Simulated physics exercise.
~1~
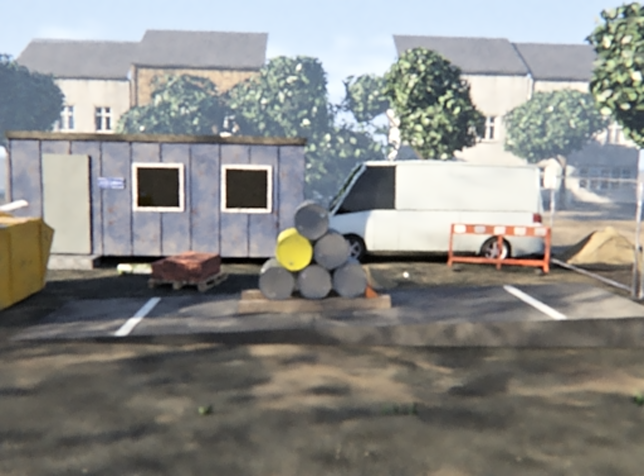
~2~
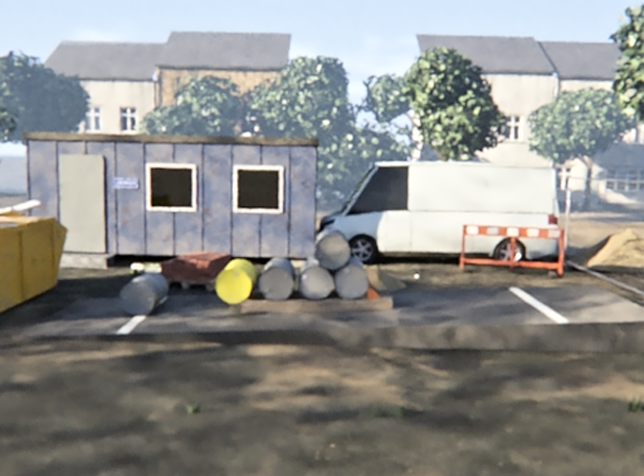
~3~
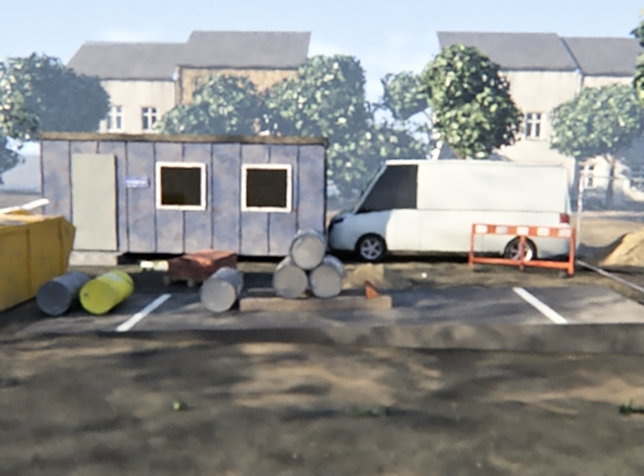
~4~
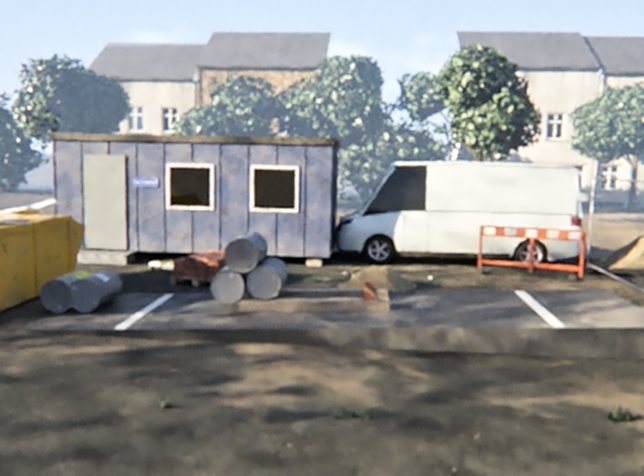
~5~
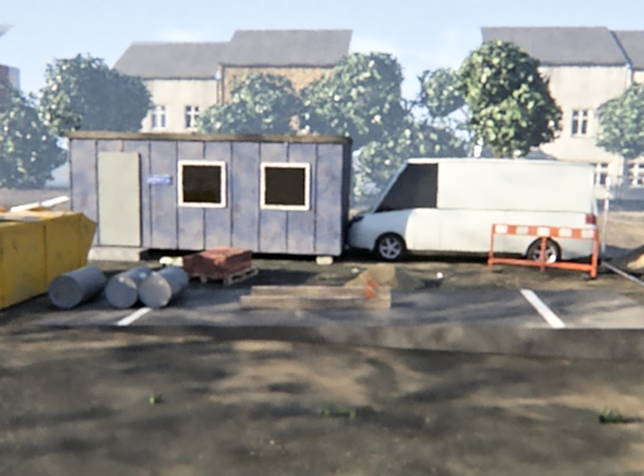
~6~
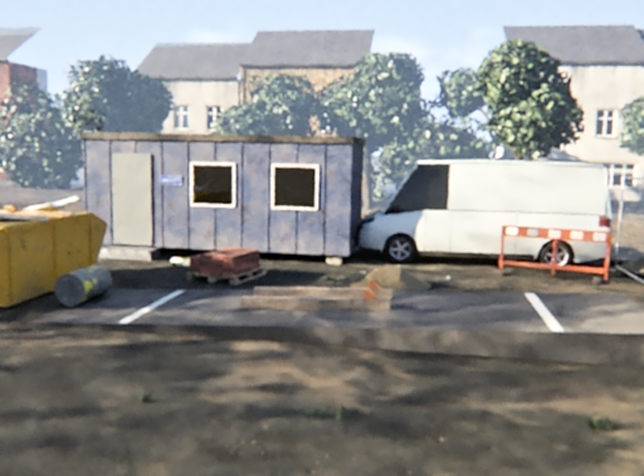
On a building site with a blue-grey cabin, a white van and a yellow skip, six drums sit end-on in a pyramid on low timbers, one of them yellow. The stack gives way to the left, and a grey drum rolls out ahead while the yellow one drops low and follows it. Both pass the left white line and travel toward the skip. The remaining grey drums, some still piled together, shift left off the timbers after them. By the close the timbers are bare, and the drums have gone beyond the left line, gathered near the skip.
